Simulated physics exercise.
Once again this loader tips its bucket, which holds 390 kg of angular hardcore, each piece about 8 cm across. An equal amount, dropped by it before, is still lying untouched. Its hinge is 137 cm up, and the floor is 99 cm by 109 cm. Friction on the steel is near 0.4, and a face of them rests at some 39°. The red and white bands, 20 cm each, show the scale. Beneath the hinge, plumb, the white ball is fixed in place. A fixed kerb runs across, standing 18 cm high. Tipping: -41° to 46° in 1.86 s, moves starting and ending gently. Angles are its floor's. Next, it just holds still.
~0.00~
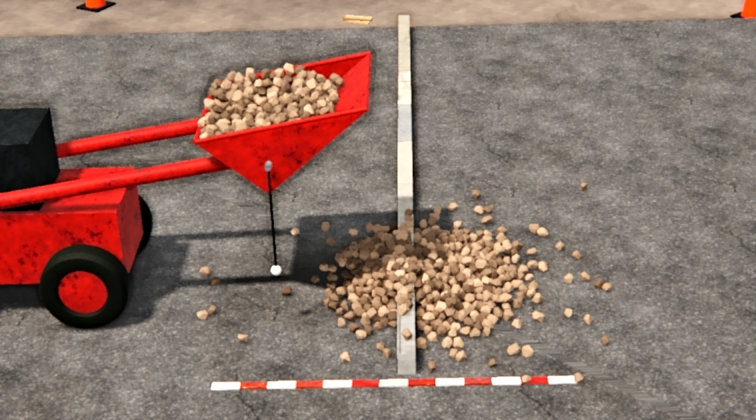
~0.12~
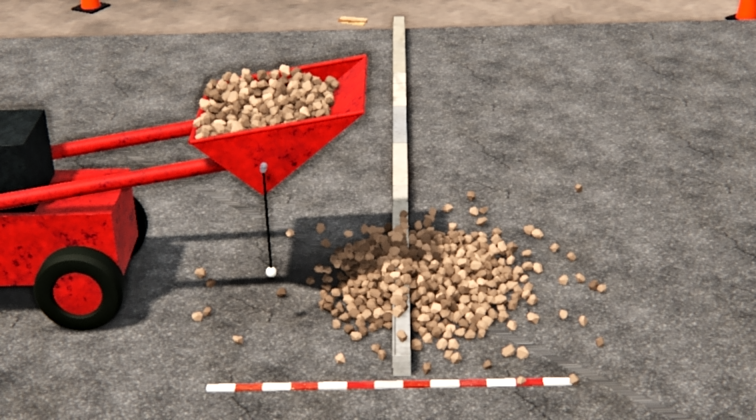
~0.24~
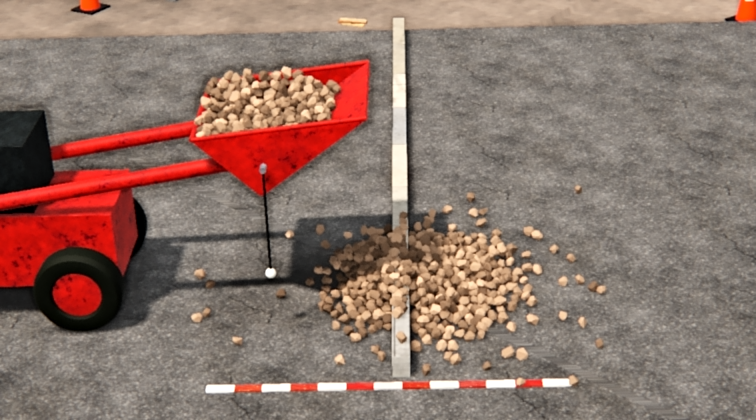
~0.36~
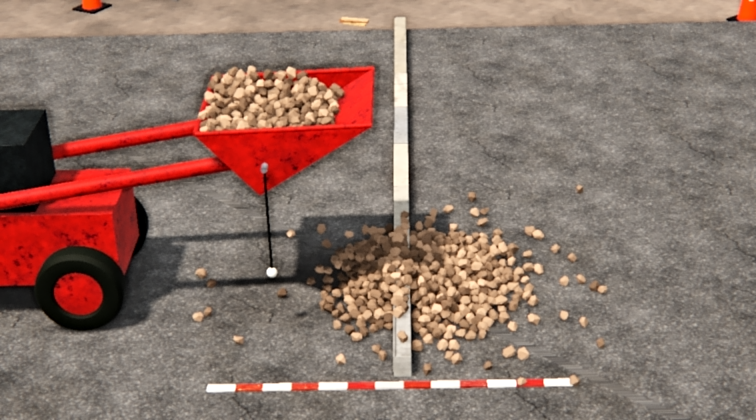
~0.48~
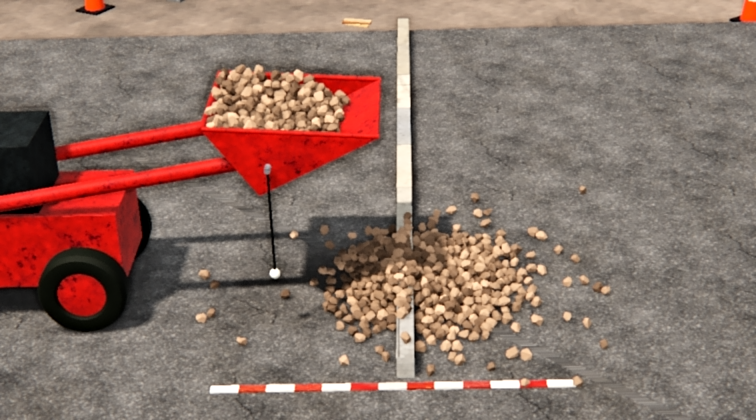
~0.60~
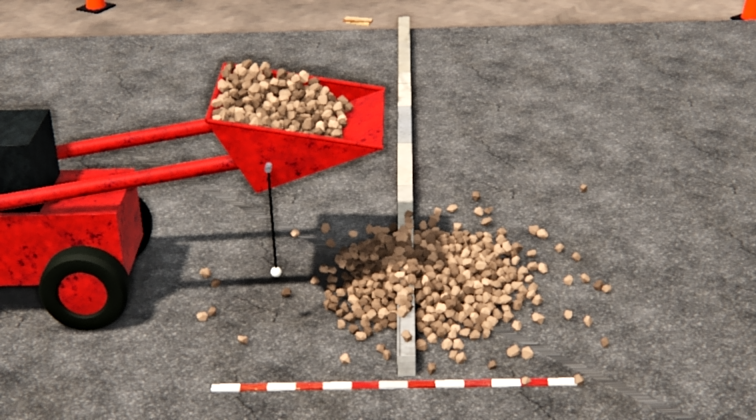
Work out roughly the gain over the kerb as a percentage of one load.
Close to 24 parts in a hundred.
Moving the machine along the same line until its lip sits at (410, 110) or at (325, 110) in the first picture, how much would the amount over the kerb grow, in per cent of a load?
Around 80 percent, then around 0 percent.
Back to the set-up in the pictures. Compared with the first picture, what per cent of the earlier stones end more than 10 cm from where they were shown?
About 5 per cent.
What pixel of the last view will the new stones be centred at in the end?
They come to rest centred about (380, 267).
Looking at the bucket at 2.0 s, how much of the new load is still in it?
Reading: Near 25 % of the load.
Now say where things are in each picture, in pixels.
In the first picture, the bucket is at -41°, its lip at (367, 109); the top of the load is at (280, 75). The earlier load is highest near (404, 252), 28 cm above ground level, 38 % on this side of the kerb, 62 % over the kerb.
In the second picture, the bucket is at -40°, its lip at (364, 112); the top of the load is at (270, 77); the stones move at 0.1 m/s on average.
In the third picture, the bucket is at -37°, its lip at (366, 118); the top of the load is at (258, 79); the stones move at 0.1 m/s on average.
In the fourth picture, lip at (371, 125), floor tilted -32°, highest stones at (249, 79); the stones move at 0.2 m/s on average.
In the fifth picture, lip at (378, 137), floor tilted -27°, highest stones at (238, 81); the stones move at 0.2 m/s on average.
In the sixth picture, the bucket is at -20°, its lip at (383, 148); the top of the load is at (233, 74); the stones move at 0.3 m/s on average.
After 1.4 s the floor is at 33°; in per cent of one load, 99 in the bucket, 39 on this side of the kerb, 62 over the kerb; the foremost stones are at (589, 278).
After 2.0 s the floor is at 46°; in per cent of one load, 27 in the bucket, 108 on this side of the kerb, 66 over the kerb; the foremost stones are at (589, 278).
After 2.3 s the floor is at 46°; in per cent of one load, 1 in the bucket, 117 on this side of the kerb, 82 over the kerb; the foremost stones are at (589, 278).
After 5.0 s the floor is at 46°; in per cent of one load, 0 in the bucket, 115 on this side of the kerb, 86 over the kerb; the foremost stones are at (589, 278). Net gain over the kerb, 24.
